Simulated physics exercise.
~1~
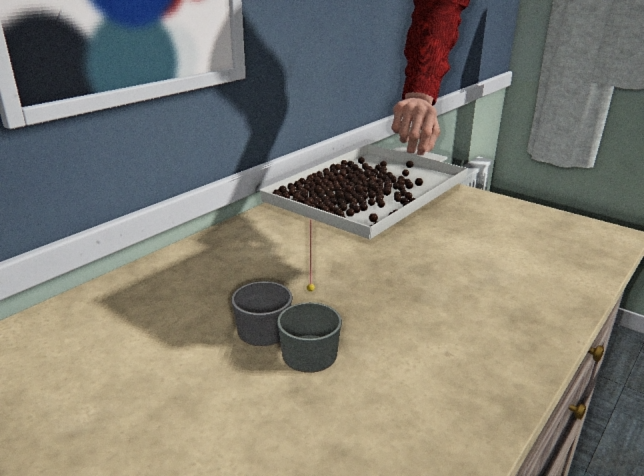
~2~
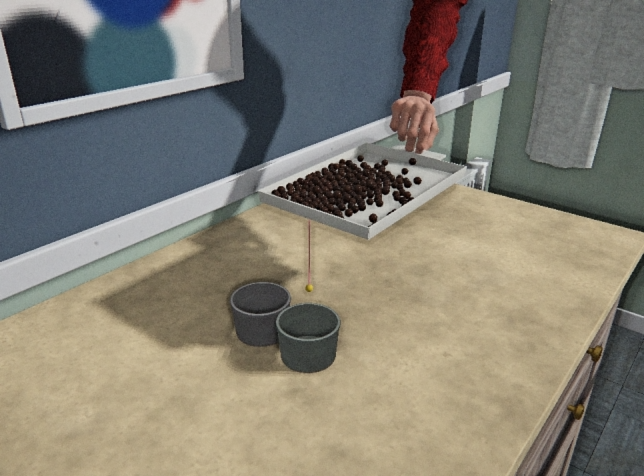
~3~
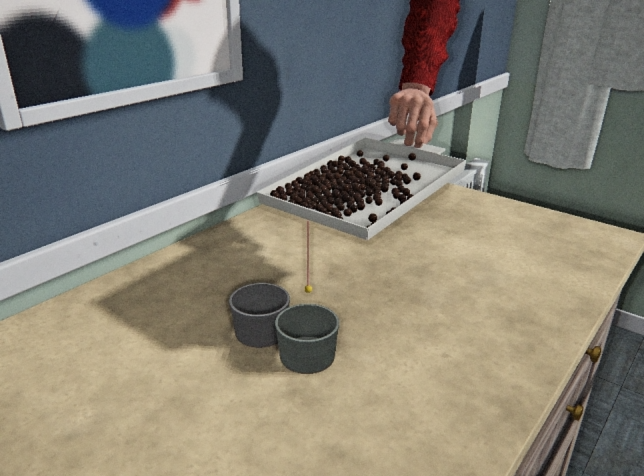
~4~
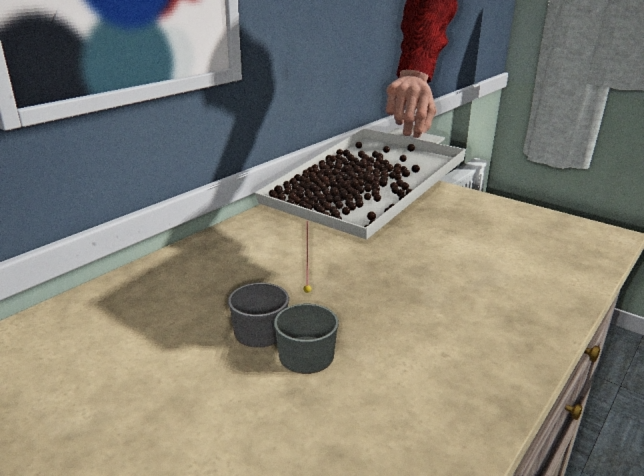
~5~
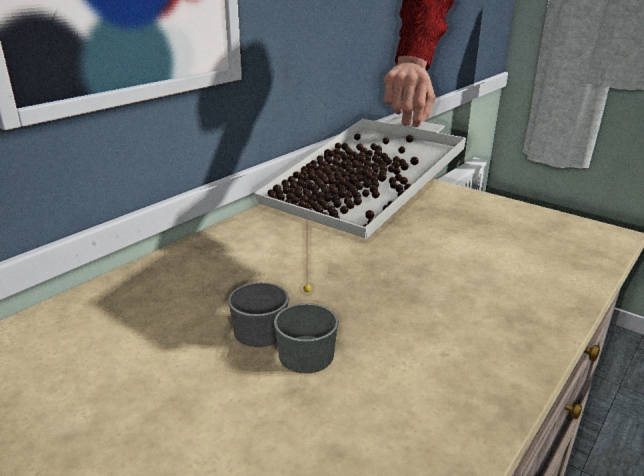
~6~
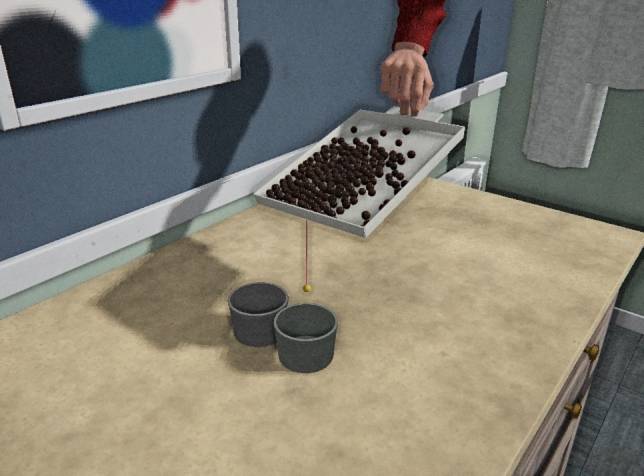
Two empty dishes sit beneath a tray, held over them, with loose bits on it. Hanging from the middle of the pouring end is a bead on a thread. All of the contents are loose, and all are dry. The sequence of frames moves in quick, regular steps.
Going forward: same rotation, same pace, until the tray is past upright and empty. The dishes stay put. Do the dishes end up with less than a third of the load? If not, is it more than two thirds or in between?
The dishes will end up with a third to two thirds of the load.
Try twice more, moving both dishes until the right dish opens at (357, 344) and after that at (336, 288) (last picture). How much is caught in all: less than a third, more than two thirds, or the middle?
First place: Under a third. Second place: Below one third.
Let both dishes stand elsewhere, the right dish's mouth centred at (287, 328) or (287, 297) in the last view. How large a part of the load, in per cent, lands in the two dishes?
70 and 20 %.
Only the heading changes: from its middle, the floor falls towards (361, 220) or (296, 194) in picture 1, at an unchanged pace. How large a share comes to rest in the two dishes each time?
The first try gives close to 20 per cent, the second close to 20 per cent.
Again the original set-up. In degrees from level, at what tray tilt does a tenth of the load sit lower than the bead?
Around 85 degrees of turn.
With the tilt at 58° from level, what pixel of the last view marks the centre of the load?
Somewhere about (310, 171).
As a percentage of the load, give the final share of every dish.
Left 30 per cent, right 20 per cent.
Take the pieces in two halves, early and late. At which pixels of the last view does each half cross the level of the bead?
I'd place the first part at (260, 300) and the rest at (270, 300).
Just after the last frame, tray tipped steeply; almost all on the tray; just a few in the right dish; just a few in the left dish; just a few outside both; just a few in the air.
A moment on, tray tipped right over; roughly a quarter on the tray; about a tenth in the right dish; roughly a quarter in the left dish; roughly a third outside both; about a tenth in the air.
Further on, tray tipped past a quarter turn; roughly a quarter in the right dish; roughly a third in the left dish; roughly half outside both.
When it is over, tray tipped past a quarter turn; roughly a quarter in the right dish; roughly a third in the left dish; roughly half outside both.
